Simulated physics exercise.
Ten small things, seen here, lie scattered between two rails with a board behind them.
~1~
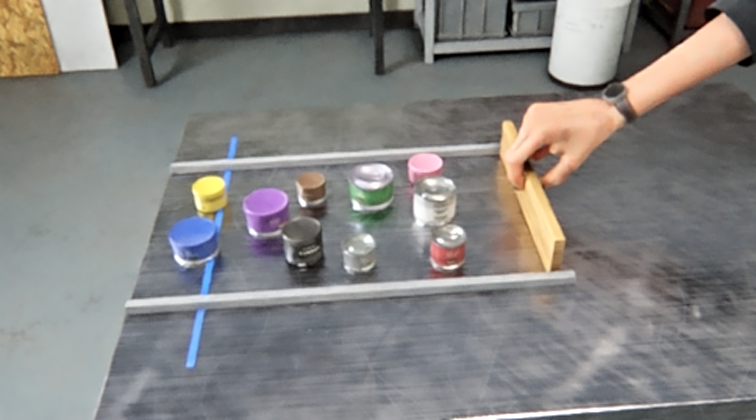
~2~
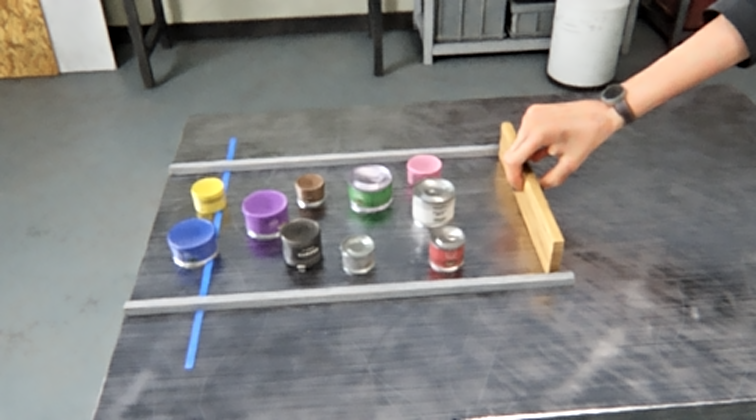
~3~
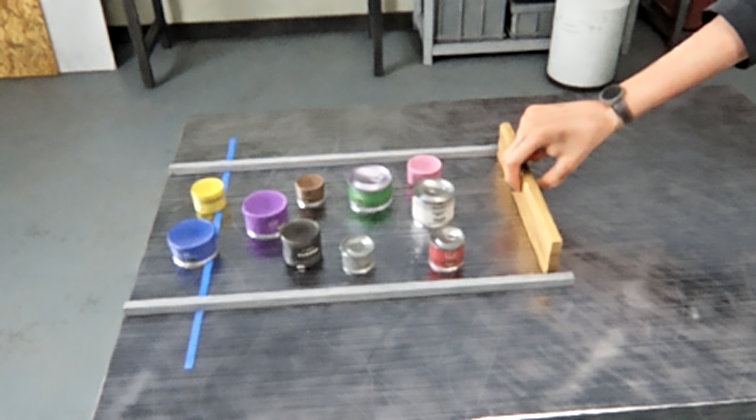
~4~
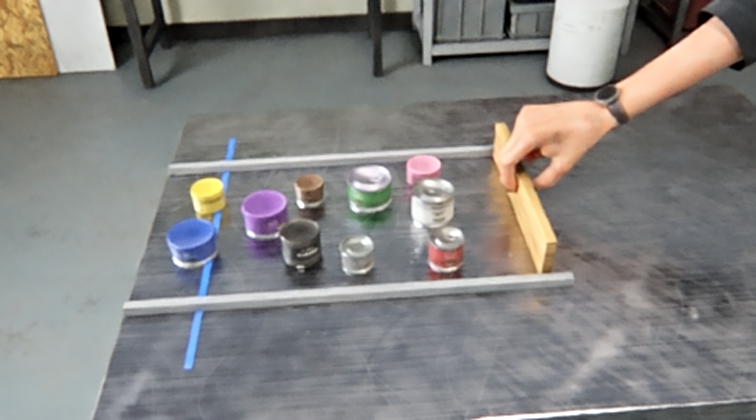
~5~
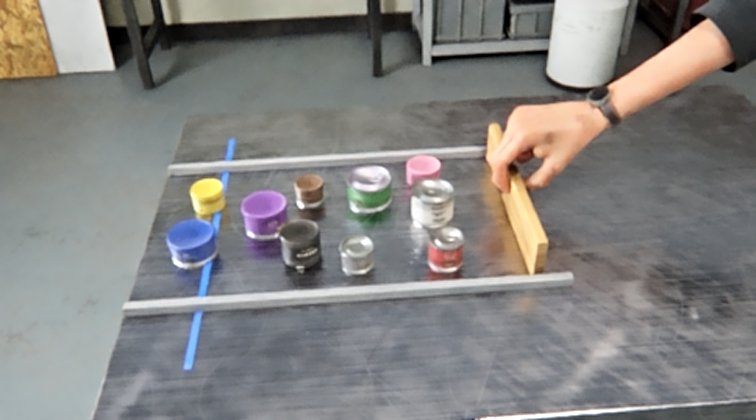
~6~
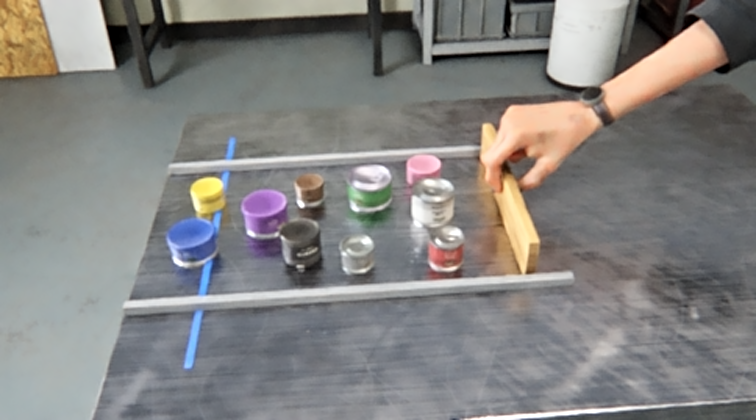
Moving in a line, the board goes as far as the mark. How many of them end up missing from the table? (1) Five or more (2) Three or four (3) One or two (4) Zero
Answer: 3.
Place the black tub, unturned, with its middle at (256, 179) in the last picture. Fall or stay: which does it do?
From that start the object is safe.
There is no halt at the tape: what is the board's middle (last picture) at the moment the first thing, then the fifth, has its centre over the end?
At (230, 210) for the first, at (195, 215) for the fifth.
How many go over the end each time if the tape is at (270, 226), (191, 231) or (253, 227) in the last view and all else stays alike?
Floor tally per try: 0 / 5 / 0.
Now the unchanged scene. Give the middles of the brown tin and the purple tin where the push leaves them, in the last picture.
The first ends close to (177, 184), the second close to (156, 213).
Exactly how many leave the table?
1.
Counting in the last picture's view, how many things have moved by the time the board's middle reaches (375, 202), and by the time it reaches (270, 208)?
6 by the first point, 10 by the second.
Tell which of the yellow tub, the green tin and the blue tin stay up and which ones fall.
Going one by one, the yellow tub comes off, then the green tin keeps its place, and finally the blue tin keeps its place.
A little later, none off yet; blue tin at rest near (193, 242); yellow tub at rest near (209, 196); purple tin at rest near (266, 213).
Next, none off yet; blue tin at rest near (193, 242); yellow tub at rest near (209, 196); purple tin shifted a little near (248, 213).
When it is over, the number that fall off is one or two; down, yellow tub.
